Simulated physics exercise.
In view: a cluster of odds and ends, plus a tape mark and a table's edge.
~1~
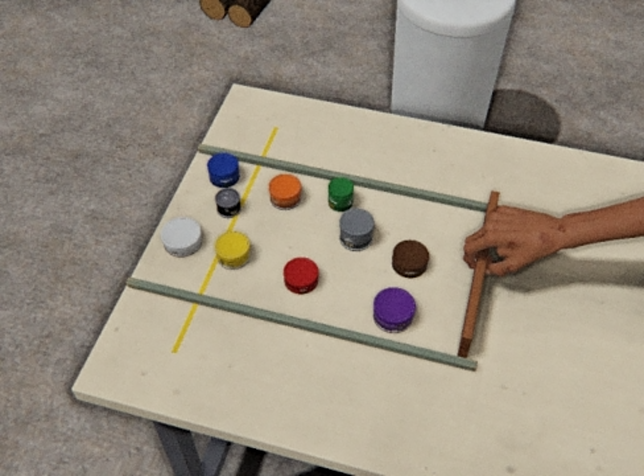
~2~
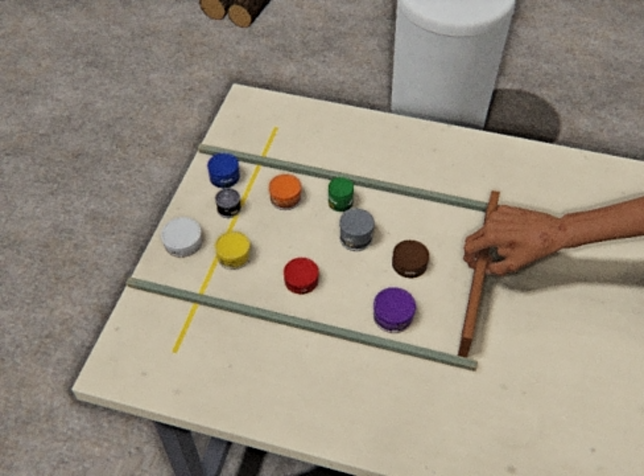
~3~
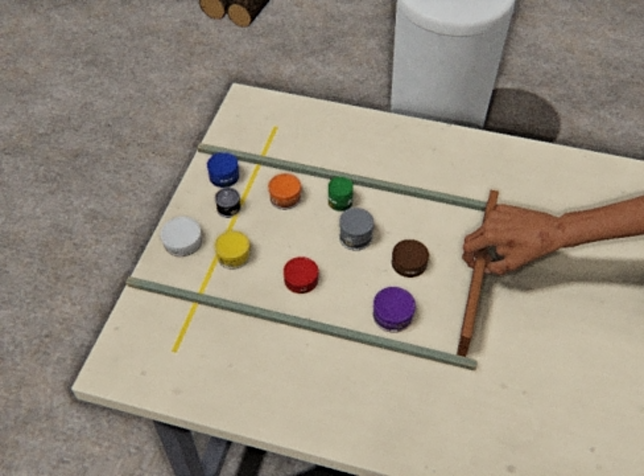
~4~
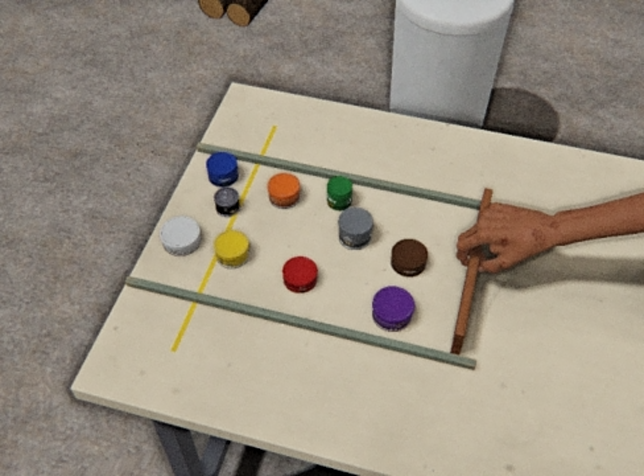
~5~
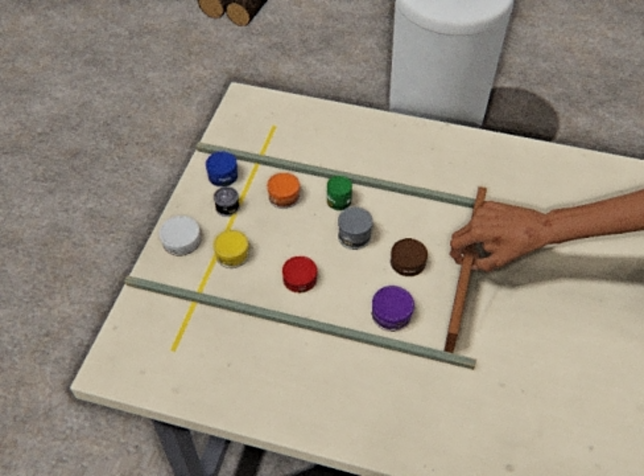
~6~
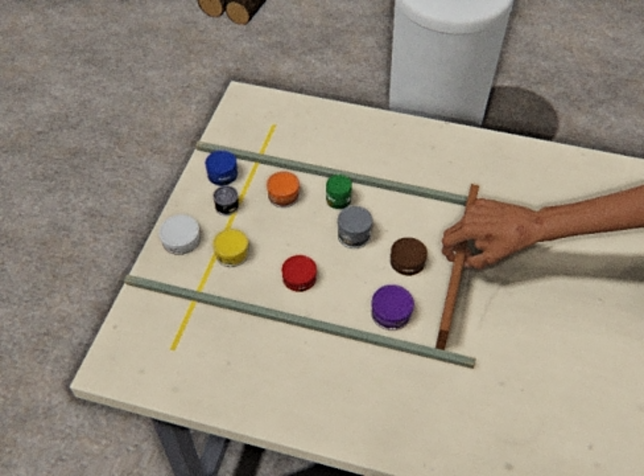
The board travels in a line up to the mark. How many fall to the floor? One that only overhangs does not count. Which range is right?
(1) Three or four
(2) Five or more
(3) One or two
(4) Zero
Answer: 3.
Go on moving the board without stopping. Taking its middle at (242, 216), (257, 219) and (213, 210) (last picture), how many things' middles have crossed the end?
First 0, then 0, finally 2.
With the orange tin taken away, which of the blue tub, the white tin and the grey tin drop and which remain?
The blue tub remains - the white tin ends up below - the grey tin remains.
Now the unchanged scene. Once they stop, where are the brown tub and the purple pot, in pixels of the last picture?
Taking them in turn, first comes (213, 216), then (185, 269).
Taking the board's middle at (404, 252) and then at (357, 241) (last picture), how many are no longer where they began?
It comes to 2 for the first spot, 4 for the other.
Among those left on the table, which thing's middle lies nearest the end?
Blue tub.
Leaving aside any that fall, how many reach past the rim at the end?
Expected count: 1.
A little later, none off yet; white tin at rest near (180, 235); blue tub at rest near (222, 168); black pot at rest near (226, 201).
When it is over, the number that fall off is one or two; down, white tin.
